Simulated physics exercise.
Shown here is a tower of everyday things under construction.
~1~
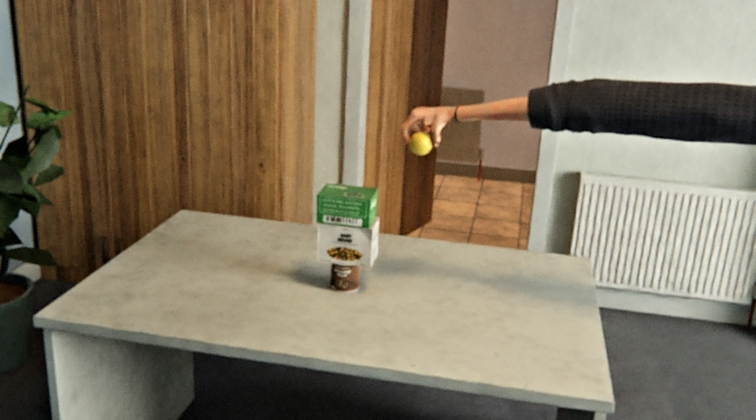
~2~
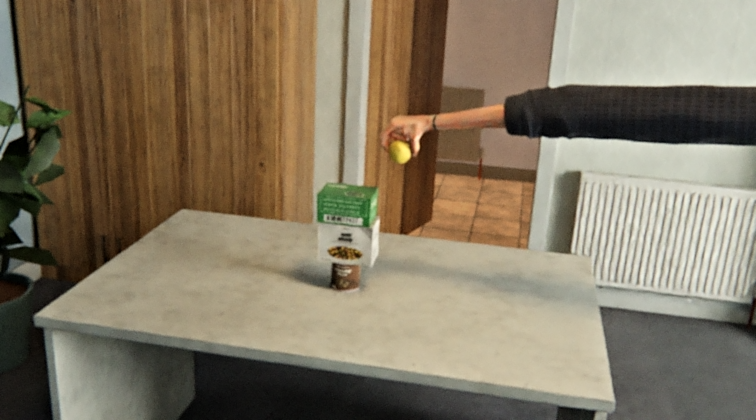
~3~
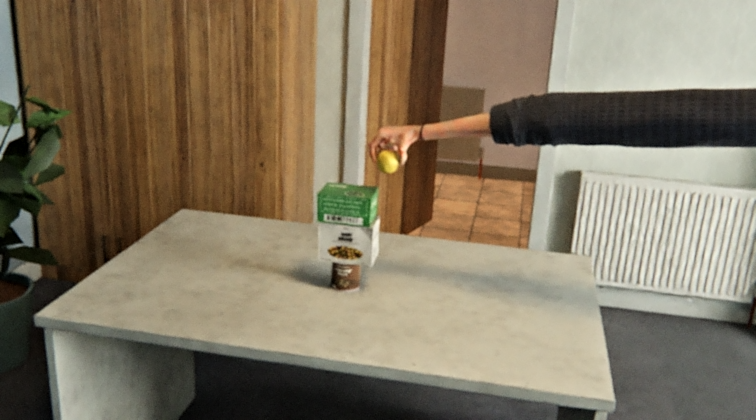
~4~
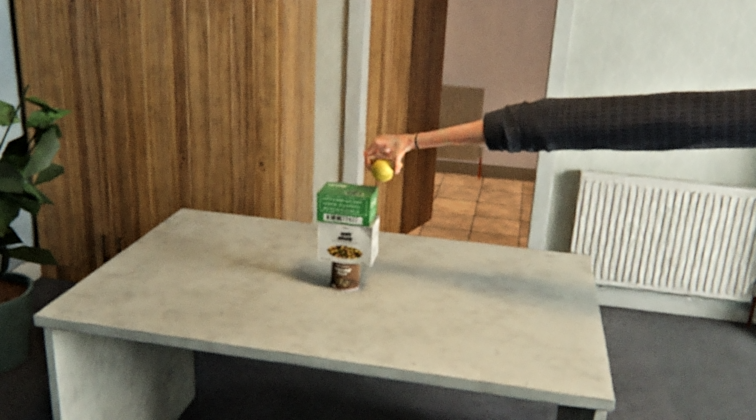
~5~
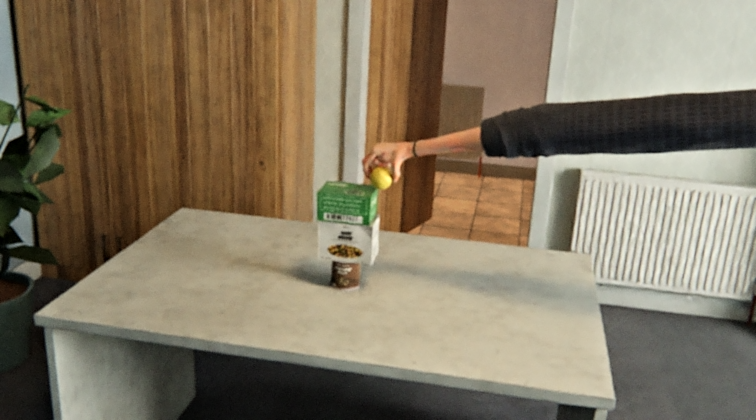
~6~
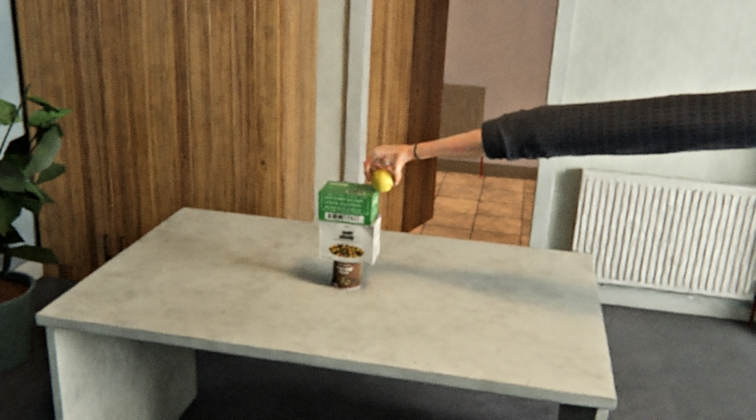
On a pale table in a room with wooden panels, a hand reached in from the right, lowered a yellow lemon onto the green-topped box behind a small brown pot, and kept holding it.
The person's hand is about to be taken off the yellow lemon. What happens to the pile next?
The pile tumbles down.
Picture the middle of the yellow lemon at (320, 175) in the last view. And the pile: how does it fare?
It collapses.
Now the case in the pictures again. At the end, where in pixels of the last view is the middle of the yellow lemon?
It ends up close to (402, 280).
Then, 0.20 s on from there, yellow lemon now fallen.
Then, 0.30 s on from there, things are still on the move.
Then, 0.40 s on from there, as before.
In the end, fallen, yellow lemon; the other 3 unmoved. At the end, from the last picture's camera, yellow lemon near (402, 280). The pile comes apart.
